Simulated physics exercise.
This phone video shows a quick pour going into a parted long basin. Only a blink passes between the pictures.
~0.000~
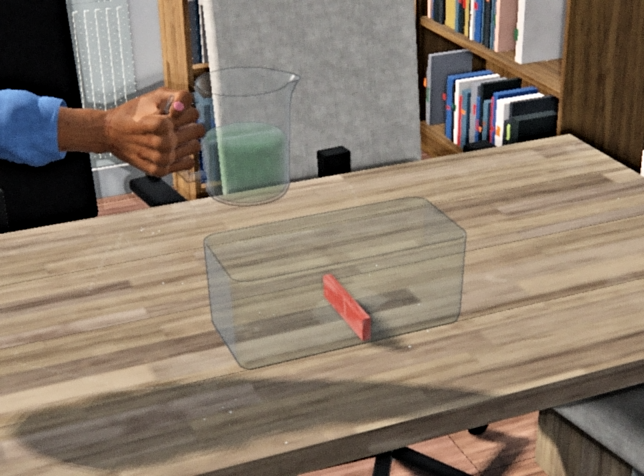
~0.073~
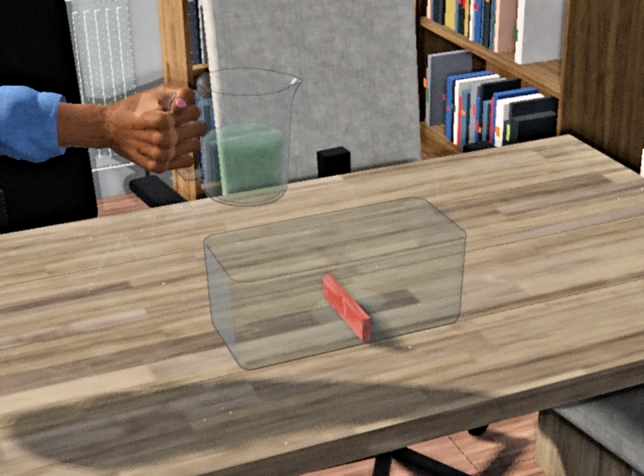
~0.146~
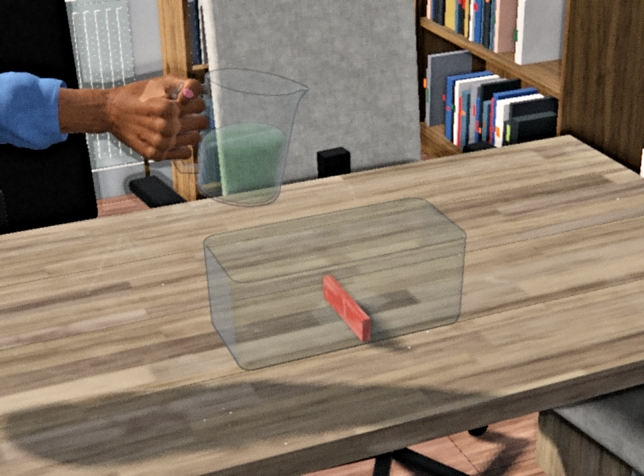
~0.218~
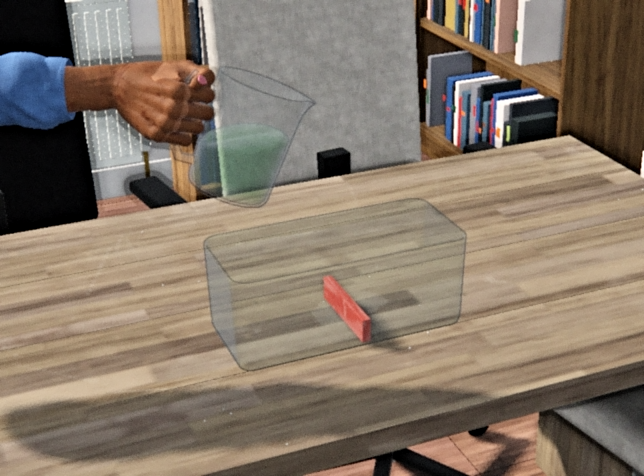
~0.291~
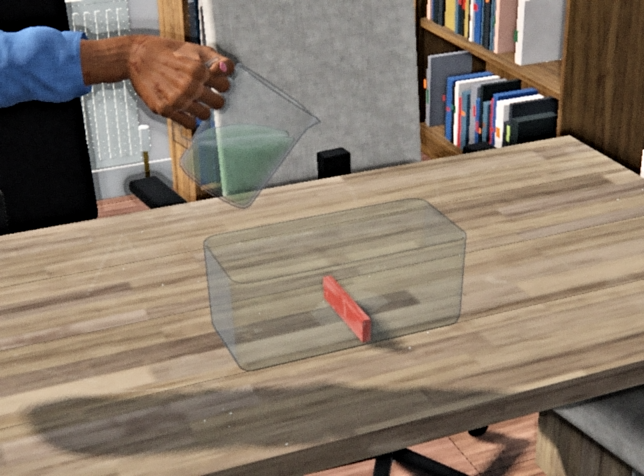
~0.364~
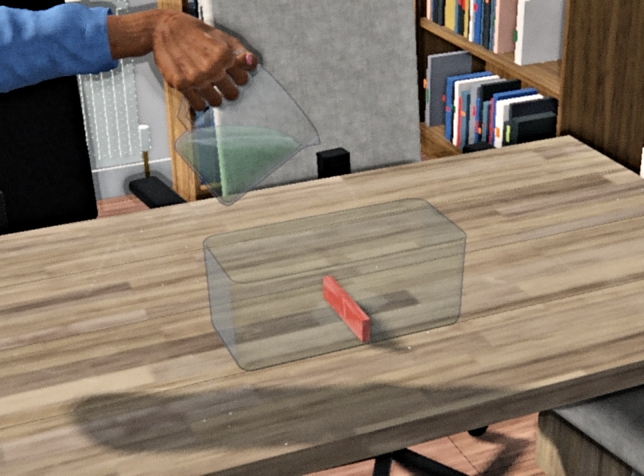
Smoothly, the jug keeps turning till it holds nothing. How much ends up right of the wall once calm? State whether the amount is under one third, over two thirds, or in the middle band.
Sits mid-range.
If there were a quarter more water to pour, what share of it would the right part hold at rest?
Around 55 percent, more or less.
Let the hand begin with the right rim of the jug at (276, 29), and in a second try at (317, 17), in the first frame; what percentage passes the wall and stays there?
First try: 20 percent; second try: 80 percent.
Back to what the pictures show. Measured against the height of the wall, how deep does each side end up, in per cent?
Left part: 40 per cent, right part: 40 per cent.
A moment on, the jug is tipped right over and 52 per cent is still to pour, 10 is left of the wall and 6 right of it.
Next, the jug is tipped right over and 7 per cent is still to pour, 42 is left of the wall and 41 right of it.
Then the jug is tipped right over and 0 per cent is still to pour, 57 is left of the wall and 41 right of it.
Later the jug is tipped right over and 0 per cent is still to pour, 58 is left of the wall and 40 right of it.
In the end 57 per cent lies left of the wall, 42 right of it and 2 outside.
